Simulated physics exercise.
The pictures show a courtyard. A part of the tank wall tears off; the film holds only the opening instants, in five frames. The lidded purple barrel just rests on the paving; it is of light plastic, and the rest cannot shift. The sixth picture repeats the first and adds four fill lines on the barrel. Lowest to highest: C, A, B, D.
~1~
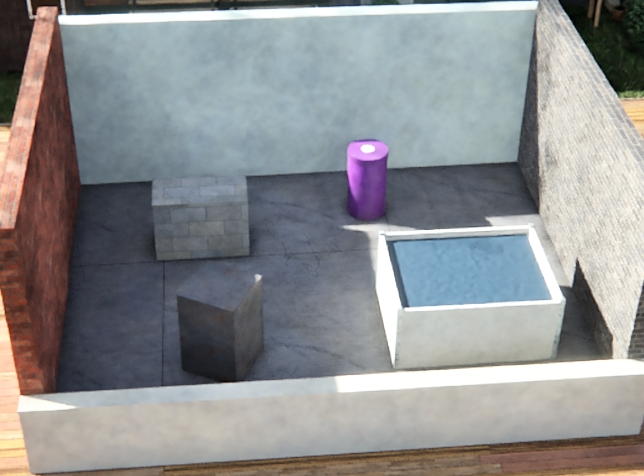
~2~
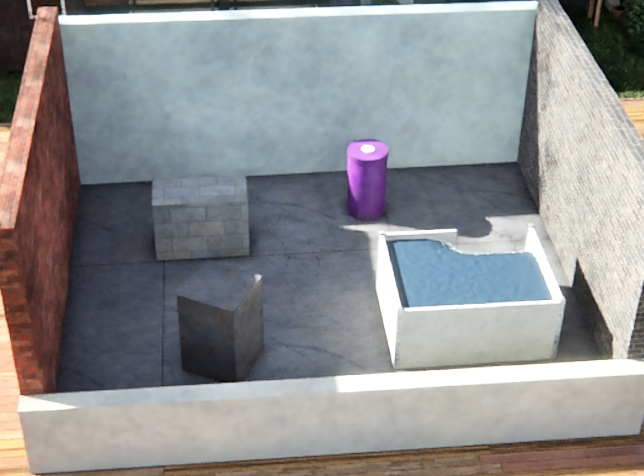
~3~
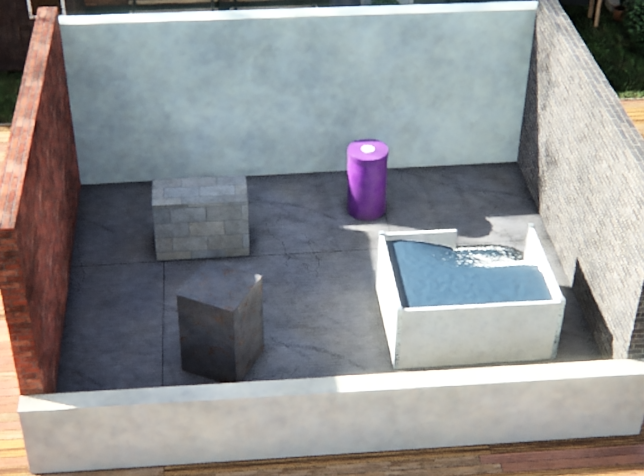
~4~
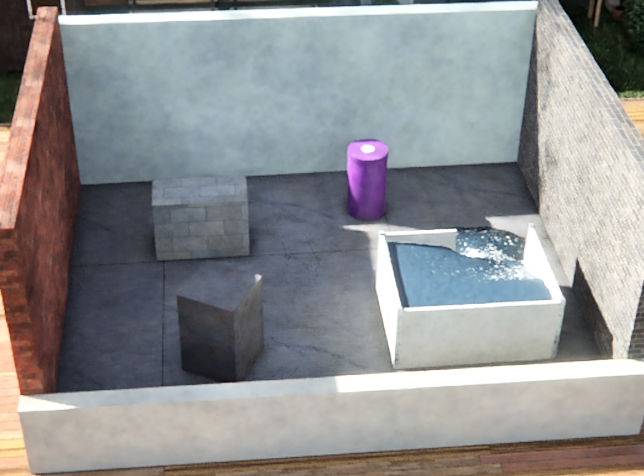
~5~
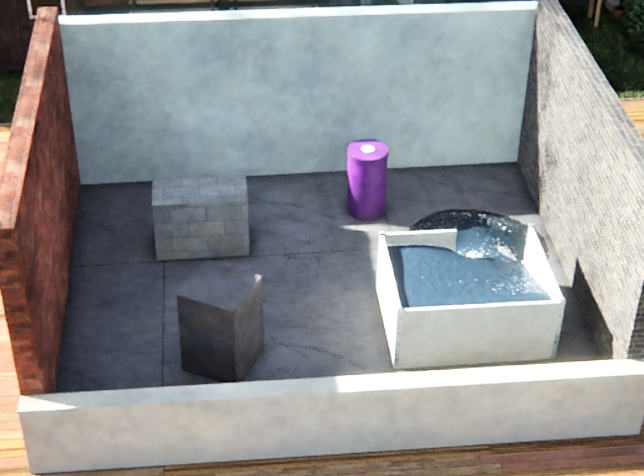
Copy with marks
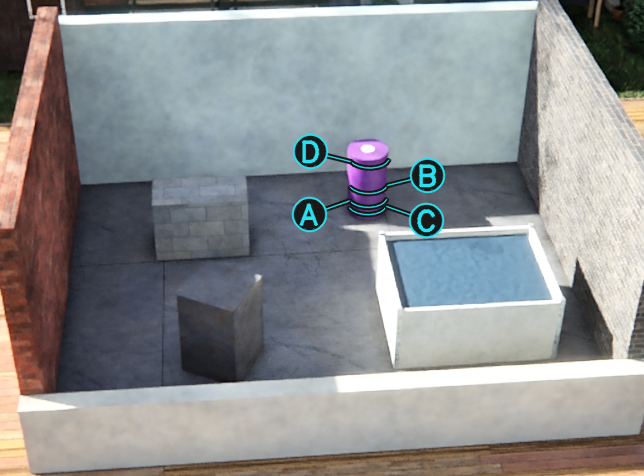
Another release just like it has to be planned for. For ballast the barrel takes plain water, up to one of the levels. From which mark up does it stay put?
Choose B.
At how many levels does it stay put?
Two of the four.
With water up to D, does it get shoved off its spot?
No.
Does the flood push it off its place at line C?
Yes, it does.
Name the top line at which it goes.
A.
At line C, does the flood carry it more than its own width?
Yes, it does.
On the marked copy, A at (369, 207); B at (370, 193); C at (369, 214); D at (371, 168); from the bottom up C, A, B, D.
With A, it is pushed about its own width away.
With B, it does not move.
With C, it is pushed about 3 times its own width away.
With D, it does not move.
